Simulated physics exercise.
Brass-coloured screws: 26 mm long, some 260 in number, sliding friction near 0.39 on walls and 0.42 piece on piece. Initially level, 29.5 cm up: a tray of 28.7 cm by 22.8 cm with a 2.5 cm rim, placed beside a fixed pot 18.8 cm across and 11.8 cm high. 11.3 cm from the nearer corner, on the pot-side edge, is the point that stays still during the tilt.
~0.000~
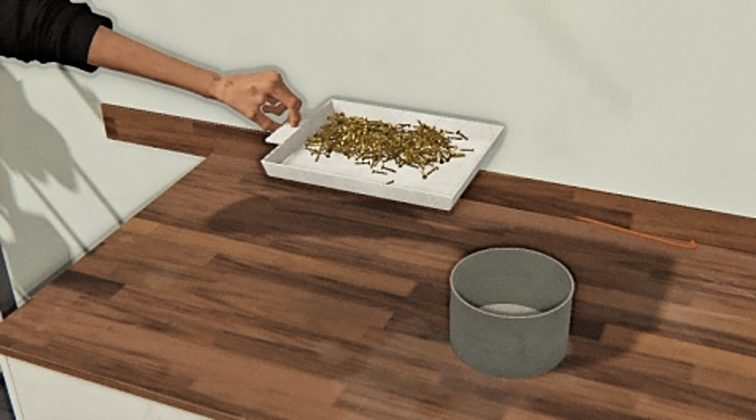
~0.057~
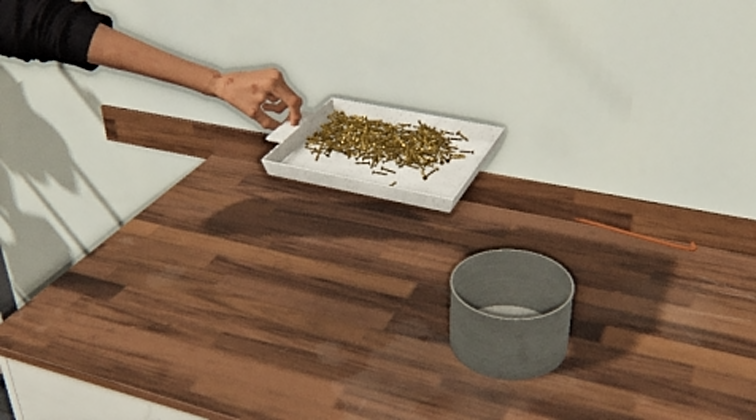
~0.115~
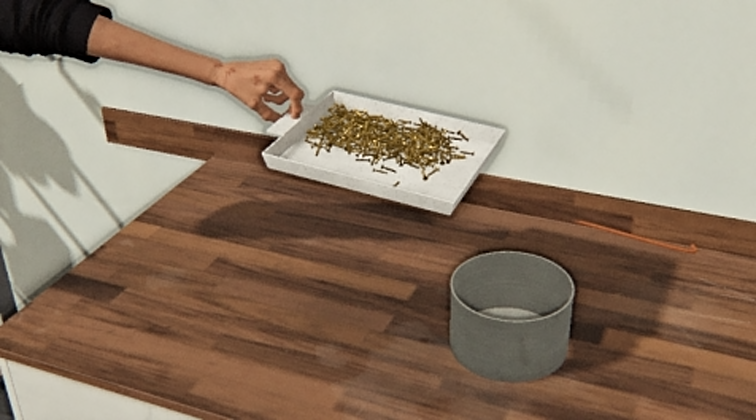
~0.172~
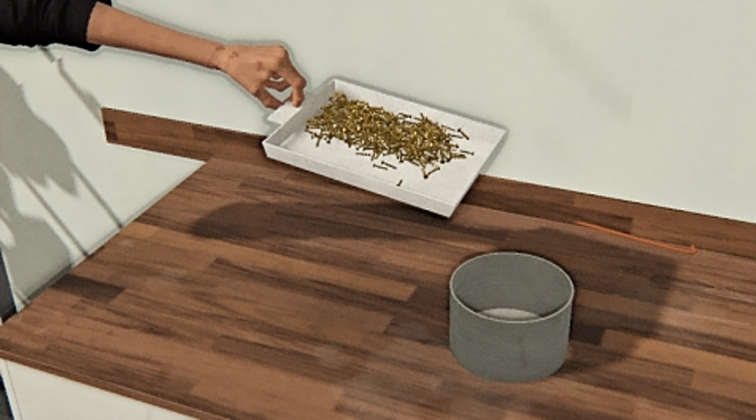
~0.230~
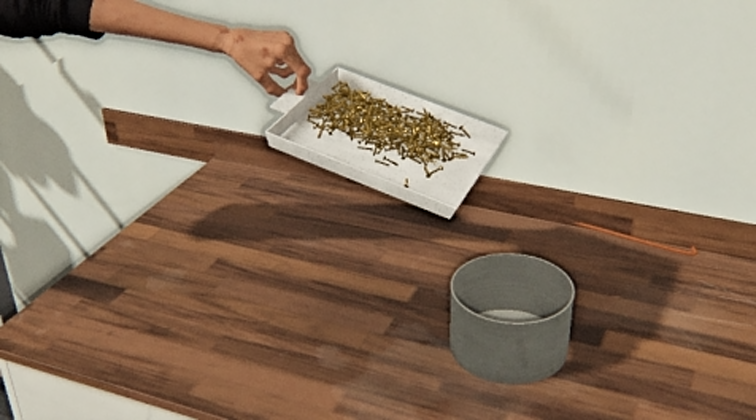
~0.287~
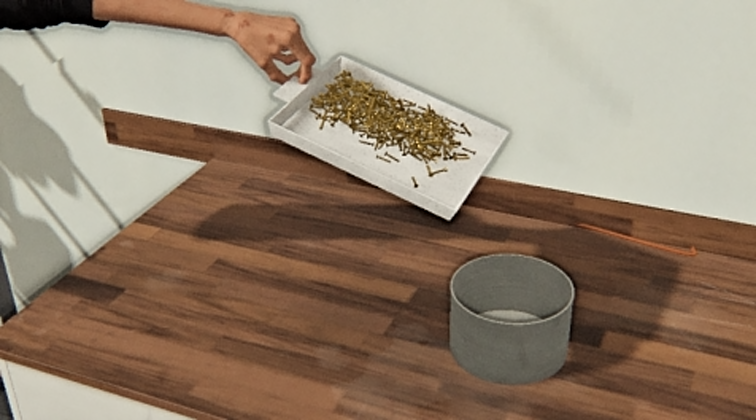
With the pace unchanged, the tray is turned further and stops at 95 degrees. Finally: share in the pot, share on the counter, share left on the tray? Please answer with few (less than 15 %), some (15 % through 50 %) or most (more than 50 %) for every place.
Pot: Most, counter: Some, tray: Few.
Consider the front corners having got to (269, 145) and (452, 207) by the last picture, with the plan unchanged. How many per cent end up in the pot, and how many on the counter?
Final per cent - pot 40, counter 60.
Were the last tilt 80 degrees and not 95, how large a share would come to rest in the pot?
In that case, near 50 percent.
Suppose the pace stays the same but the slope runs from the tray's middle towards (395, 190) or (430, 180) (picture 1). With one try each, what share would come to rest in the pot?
Roughly 5 per cent on the first try and 20 per cent on the second.
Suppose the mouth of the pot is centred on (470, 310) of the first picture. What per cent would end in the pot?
Share in pot at that spot: Some 60 in a hundred.
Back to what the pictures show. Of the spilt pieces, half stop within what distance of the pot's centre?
18 cm.
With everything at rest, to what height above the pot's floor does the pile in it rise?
Height: Approx. 2.0 cm.
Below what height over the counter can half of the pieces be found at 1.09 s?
Some 28 cm.
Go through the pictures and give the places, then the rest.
Tray tilt 0 degrees, front corners at (267, 160) and (449, 195); middle of the pieces at (384, 138); pot at (512, 281), in the first picture.
Tray tilt 1 degrees, front corners at (268, 159) and (450, 196); middle of the pieces at (385, 138), in the second picture.
Tray tilt 4 degrees, front corners at (268, 153) and (451, 200), lowest corner right front; middle of the pieces at (385, 135), in the third picture.
Tray tilt 9 degrees, front corners at (269, 142) and (452, 202), lowest corner right front; middle of the pieces at (386, 129), in the fourth picture.
Tray tilt 13 degrees, front corners at (272, 131) and (453, 204), lowest corner right front; middle of the pieces at (388, 123), in the fifth picture.
Tray tilt 17 degrees, front corners at (274, 121) and (454, 206), lowest corner right front; middle of the pieces at (391, 117); pot at (512, 287). The tray's pace is about 75 degrees a second, in the sixth picture.
Then, at 0.77 s, tilt 55 degrees; the tray holds 100 %, the pot 0 %.
After 1.09 s, tilt 79 degrees; the tray holds 50 %, the pot 25 %.
After 1.50 s, tilt 95 degrees; the tray holds 10 %, the pot 55 %.
In the end, at 2.6 s, pot 70 %, counter 30 %, tray 0 %.
